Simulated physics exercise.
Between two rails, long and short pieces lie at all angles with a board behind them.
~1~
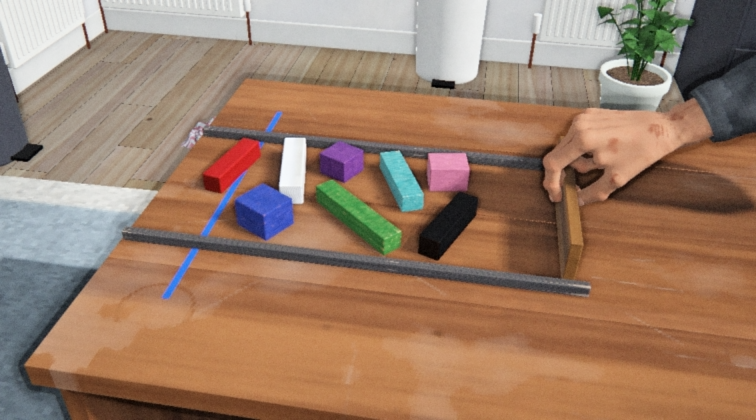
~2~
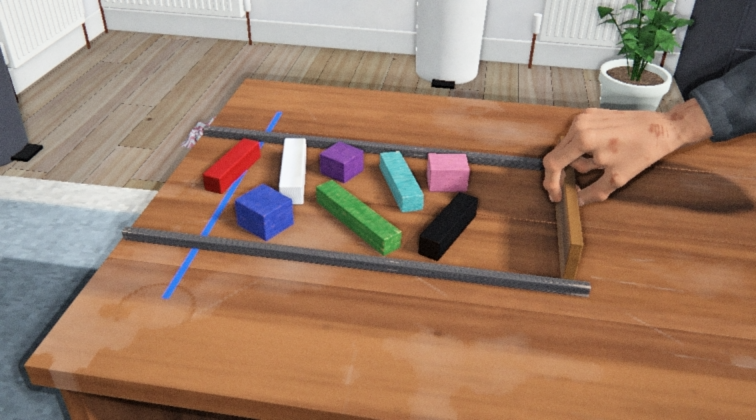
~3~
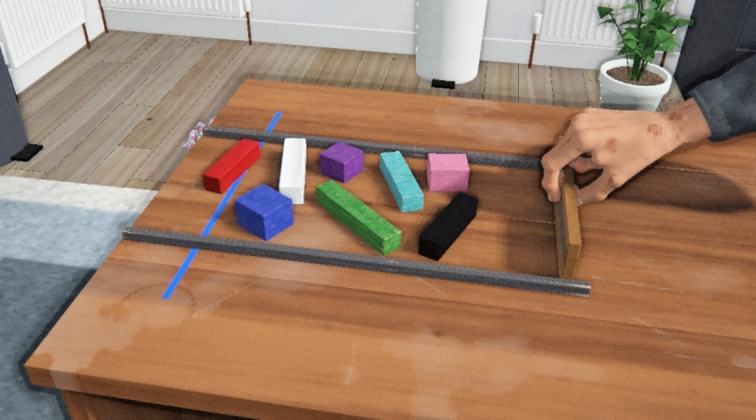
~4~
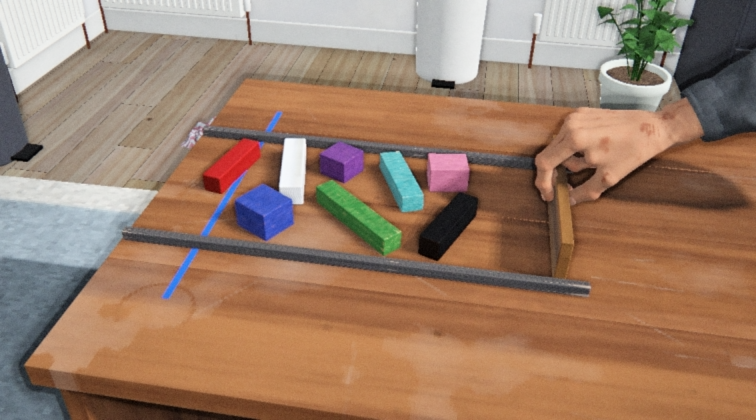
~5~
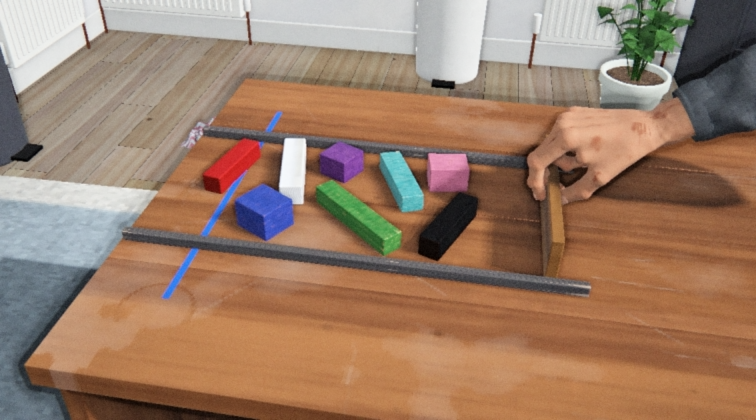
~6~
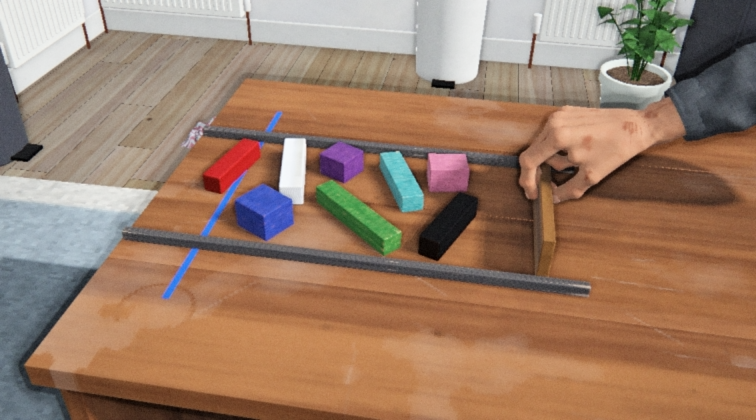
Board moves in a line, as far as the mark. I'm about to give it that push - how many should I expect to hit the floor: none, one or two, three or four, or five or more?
Expect three or four.
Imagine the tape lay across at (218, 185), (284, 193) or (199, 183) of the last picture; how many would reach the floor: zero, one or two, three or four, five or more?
Falls: 3 or 4; not one; five or more.
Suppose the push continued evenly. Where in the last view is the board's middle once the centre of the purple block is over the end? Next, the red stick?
(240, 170) and (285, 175), more or less.
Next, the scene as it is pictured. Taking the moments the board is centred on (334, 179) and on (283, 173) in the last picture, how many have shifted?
Tally at point one: 8; at point two: 8.
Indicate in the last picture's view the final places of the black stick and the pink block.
(210, 199) and (232, 148).
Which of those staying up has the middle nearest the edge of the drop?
Blue block.
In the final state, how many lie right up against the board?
Count recorded: 2.
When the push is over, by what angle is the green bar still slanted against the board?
I'd estimate about 20 degrees.
Soon after, none off yet; red stick at rest near (233, 165); blue block at rest near (265, 212); white stick at rest near (293, 170).
In the end, the number that fall off is three or four; gone, purple block, white stick and red stick.
